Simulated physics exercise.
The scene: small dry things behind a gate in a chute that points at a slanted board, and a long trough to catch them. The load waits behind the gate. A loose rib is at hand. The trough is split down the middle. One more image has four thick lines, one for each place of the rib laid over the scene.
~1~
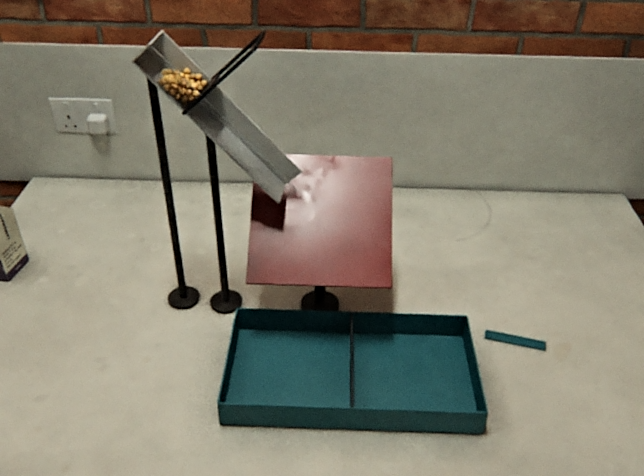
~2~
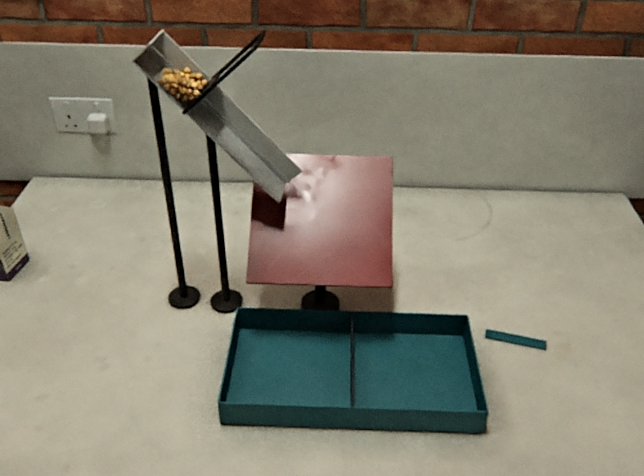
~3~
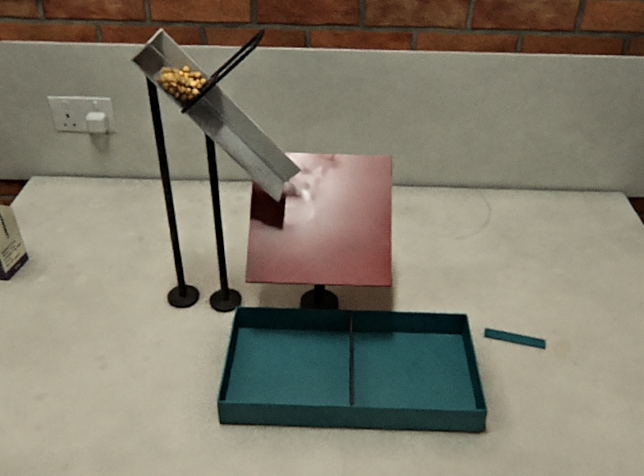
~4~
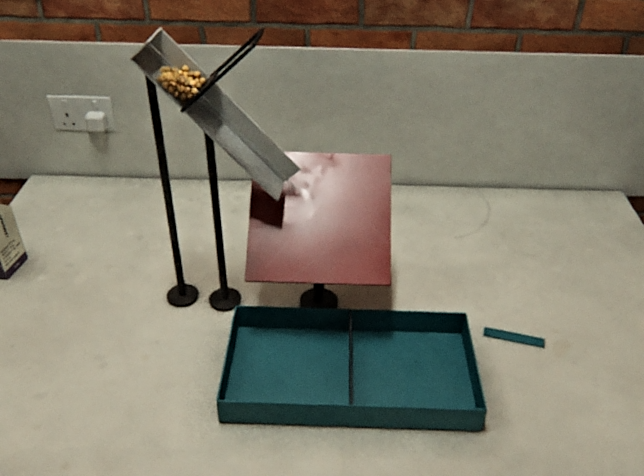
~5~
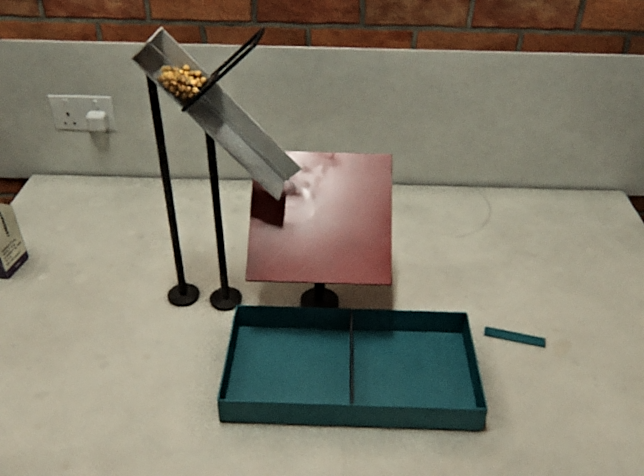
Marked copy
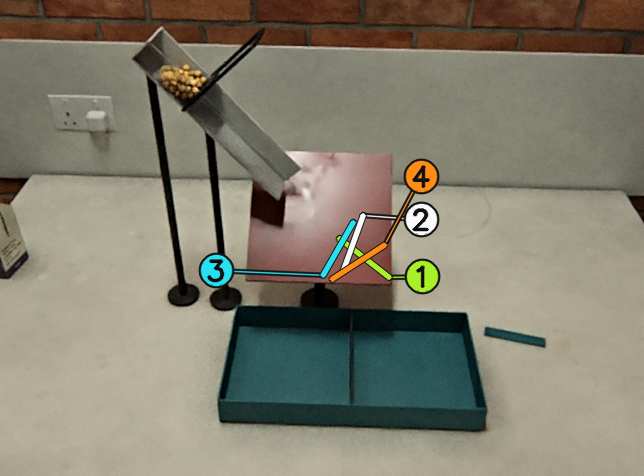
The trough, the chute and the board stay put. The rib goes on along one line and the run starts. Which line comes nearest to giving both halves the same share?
Line 1.
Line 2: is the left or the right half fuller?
More lands on the left.
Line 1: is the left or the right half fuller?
Right.
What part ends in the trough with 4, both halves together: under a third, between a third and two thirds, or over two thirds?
It is over two thirds.
On the marked copy, line 1 from (339, 238) to (389, 277); line 2 from (363, 215) to (342, 272); line 3 from (353, 222) to (323, 275); line 4 from (384, 245) to (332, 279).
For line 1, of what is caught, roughly a third in the left half, roughly two thirds in the right.
For line 2, of what is caught, almost all in the left half, about a tenth in the right.
For line 3, of what is caught, almost all in the left half, about a tenth in the right.
For line 4, of what is caught, almost all in the left half, about a tenth in the right.
